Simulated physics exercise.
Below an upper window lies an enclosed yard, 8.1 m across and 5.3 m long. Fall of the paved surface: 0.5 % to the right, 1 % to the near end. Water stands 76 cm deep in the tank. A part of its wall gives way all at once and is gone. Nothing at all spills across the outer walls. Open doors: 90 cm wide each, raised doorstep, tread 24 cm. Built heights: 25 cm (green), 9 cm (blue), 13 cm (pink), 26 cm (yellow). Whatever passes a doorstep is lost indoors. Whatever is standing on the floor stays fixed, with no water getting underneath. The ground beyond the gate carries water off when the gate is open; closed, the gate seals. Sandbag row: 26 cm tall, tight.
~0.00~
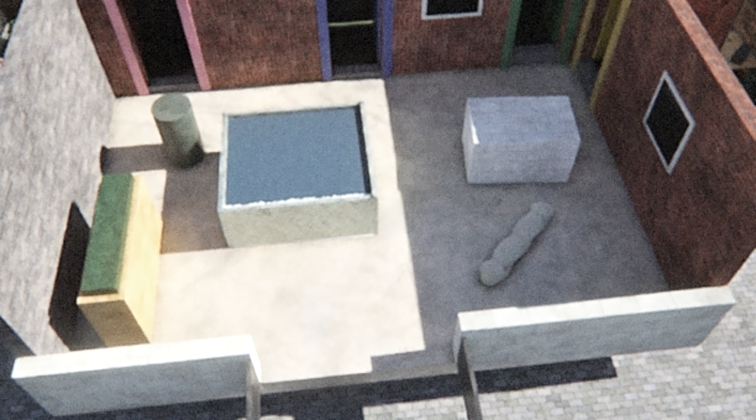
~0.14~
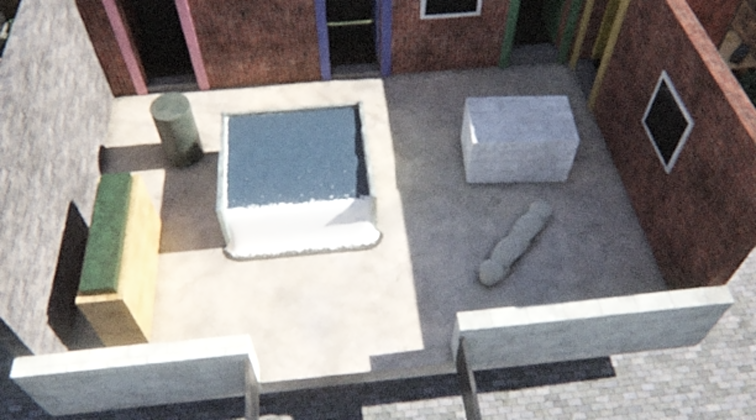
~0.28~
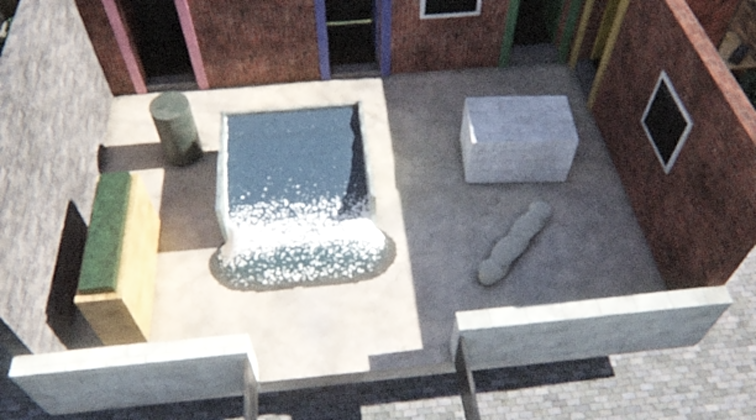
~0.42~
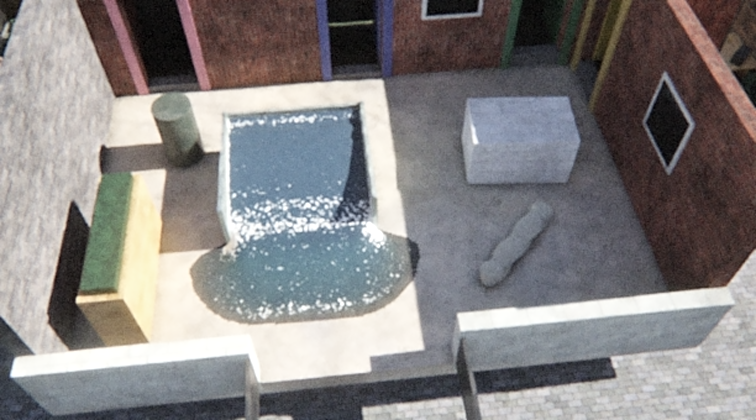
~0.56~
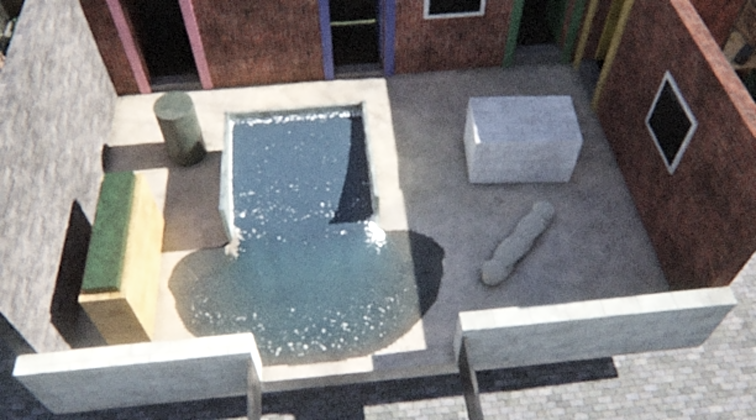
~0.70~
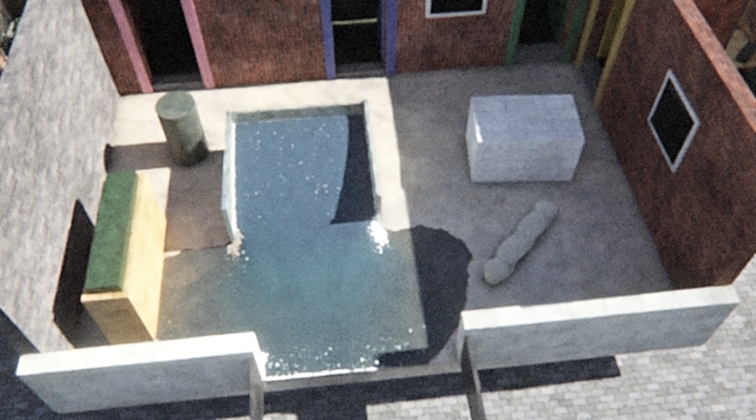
A walled yard holds a tank whose front wall gives way, and water spreads across the floor.
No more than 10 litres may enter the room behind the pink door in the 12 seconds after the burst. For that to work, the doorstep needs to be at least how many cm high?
At least about 8 cm high.
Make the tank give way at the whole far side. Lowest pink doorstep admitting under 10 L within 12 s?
At least roughly 17 centimetres tall.
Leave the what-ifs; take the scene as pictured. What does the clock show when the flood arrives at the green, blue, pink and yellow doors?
Green: 8.5 s; blue: 6.5 s; pink: 4.0 s; yellow: 6.5 s.
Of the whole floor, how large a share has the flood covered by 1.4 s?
Wet share: Near 25 %.
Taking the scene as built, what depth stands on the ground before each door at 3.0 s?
At the green door the depth is 0 cm, at blue 0 cm, at pink 0 cm and at yellow 0 cm.
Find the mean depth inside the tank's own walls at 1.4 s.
Roughly 32 cm on average.
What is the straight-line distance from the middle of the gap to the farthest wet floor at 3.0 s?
Roughly 5.2 metres.
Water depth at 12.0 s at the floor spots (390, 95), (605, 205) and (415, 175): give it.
About 2, 2 and 1 cm.
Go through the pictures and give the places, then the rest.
In the first frame, still water, 76 cm deep, in the tank at (296, 157); the pink door at (161, 45) is dry.
In the second frame, the gap is at (301, 227), the front 0.3 m out at (239, 257); the back of the tank holds 76 cm.
In the third frame, the gap is at (300, 227), the front 0.7 m out at (238, 286); the back of the tank holds 75 cm.
In the fourth frame, the gap is at (302, 229), the front 1.3 m out at (257, 319); the back of the tank holds 67 cm.
In the fifth frame, the front is at a hidden place, 1.9 m from the gap at (304, 229); 5.5 m2 of floor is wet, 64 cm left at the back.
In the sixth frame, water pours out at (306, 228) and has run 2.2 m, to a hidden place; about 8 cm deep outside, 62 cm at the back; 3.6 m in a straight line remain to the pink door at (165, 43).
After 1.4 s water covers 25 % of the floor, deepest (38 cm) near (242, 365); it has not reached the pink door.
After 3.0 s water covers 35 % of the floor, deepest (26 cm) near (71, 382); it has not reached the pink door.
After 12.0 s water covers 85 % of the floor, deepest (4 cm) near (112, 293); 2 cm at the pink door, 0 litres in over its 13 cm doorstep.
At the pink door as built, the water arrived by 4.1 s and peaked near 11 cm at 4.6 s.
With a doorstep of 7 cm, 15 litres would have come in within the 12 s; with 9.5 cm, 4 litres. So under 10 litres takes about 8 cm.
